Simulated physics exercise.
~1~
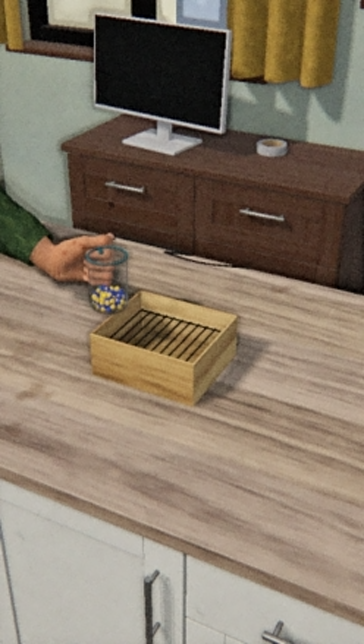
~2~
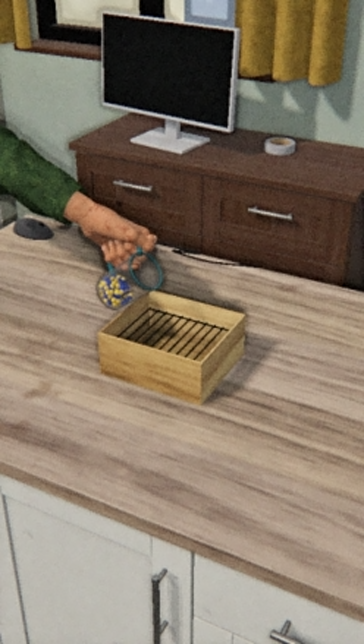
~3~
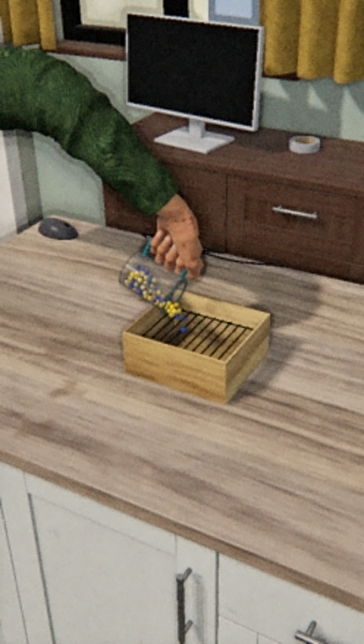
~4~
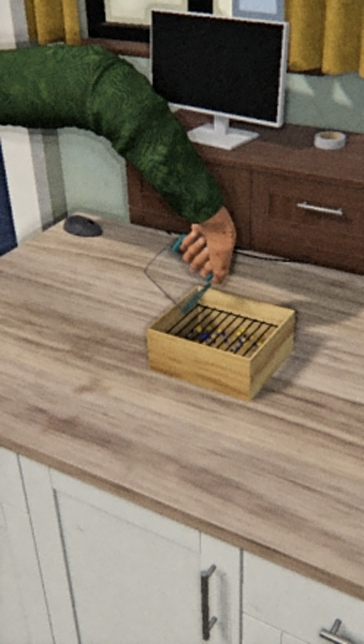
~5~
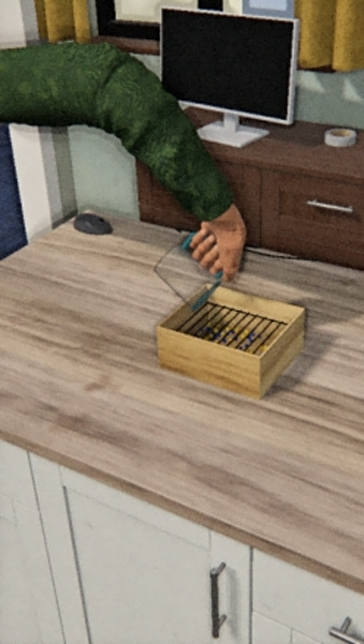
A hand in a green sleeve lifted a clear cup of small yellow and blue pieces from a wooden counter, tipped it over a slatted wooden box, and poured them out until the cup was empty and both colours had dropped through the slats.
